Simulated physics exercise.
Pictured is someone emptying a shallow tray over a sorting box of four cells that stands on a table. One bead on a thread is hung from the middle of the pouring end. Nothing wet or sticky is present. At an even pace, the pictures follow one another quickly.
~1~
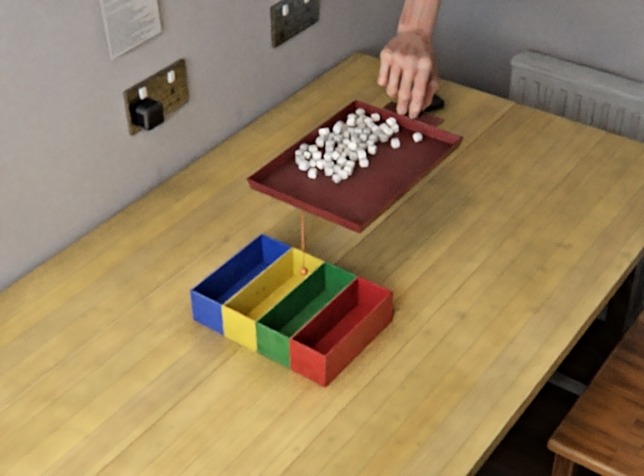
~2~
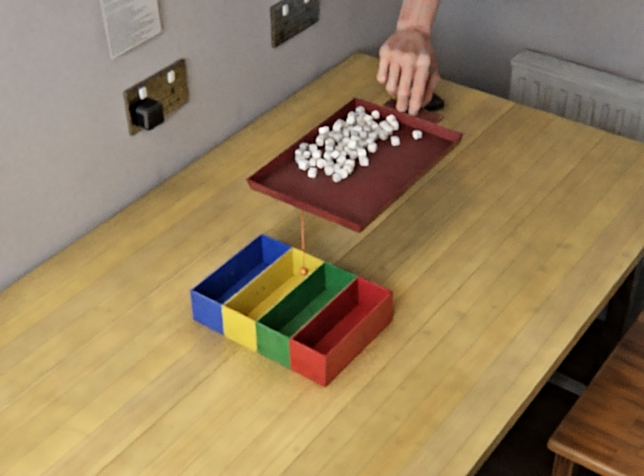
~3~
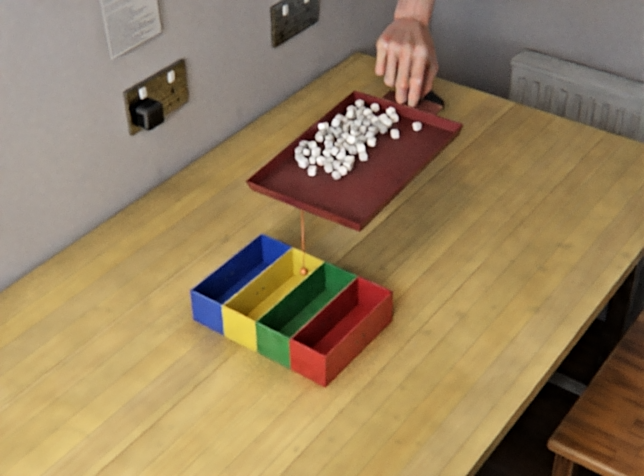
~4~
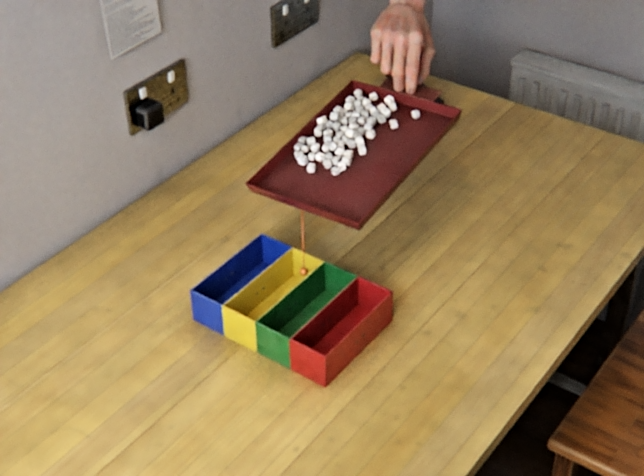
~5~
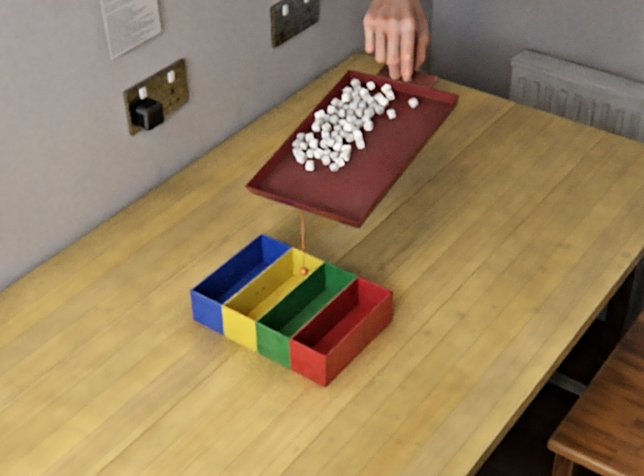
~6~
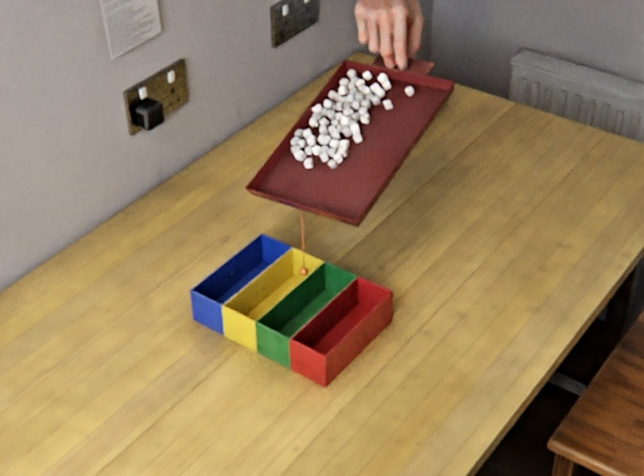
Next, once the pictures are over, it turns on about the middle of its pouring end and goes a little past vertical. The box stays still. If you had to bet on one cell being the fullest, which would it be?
I would bet on the blue cell.
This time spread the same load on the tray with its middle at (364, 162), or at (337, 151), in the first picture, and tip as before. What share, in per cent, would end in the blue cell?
You'd get about 50 per cent first and about 60 per cent second.
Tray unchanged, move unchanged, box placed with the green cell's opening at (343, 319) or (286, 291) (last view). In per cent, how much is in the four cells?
First case 30 in a hundred, second case 100 in a hundred.
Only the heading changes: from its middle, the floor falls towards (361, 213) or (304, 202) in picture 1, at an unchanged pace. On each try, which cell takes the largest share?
Case 1 - the red cell. Case 2 - the yellow one.
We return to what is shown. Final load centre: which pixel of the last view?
Roughly at (240, 299), give or take.
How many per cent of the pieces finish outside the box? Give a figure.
Around 10 %.
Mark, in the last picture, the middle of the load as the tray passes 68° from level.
Its middle sits at about pixel (270, 178).
Shortly afterwards, tray tipped steeply; the bulk on the tray; a little falling or outside the box.
Next, tray tipped past a quarter turn; a little on the tray; near half in the blue cell; near a quarter in the yellow cell; only a few in the red cell; near a quarter falling or outside the box.
Some moments later, tray tipped past a quarter turn; near two thirds in the blue cell; near a quarter in the yellow cell; only a few in the red cell; a little falling or outside the box.
In the end, tray tipped past a quarter turn; near two thirds in the blue cell; near a quarter in the yellow cell; only a few in the red cell; none at all in the green cell; a little outside the box.
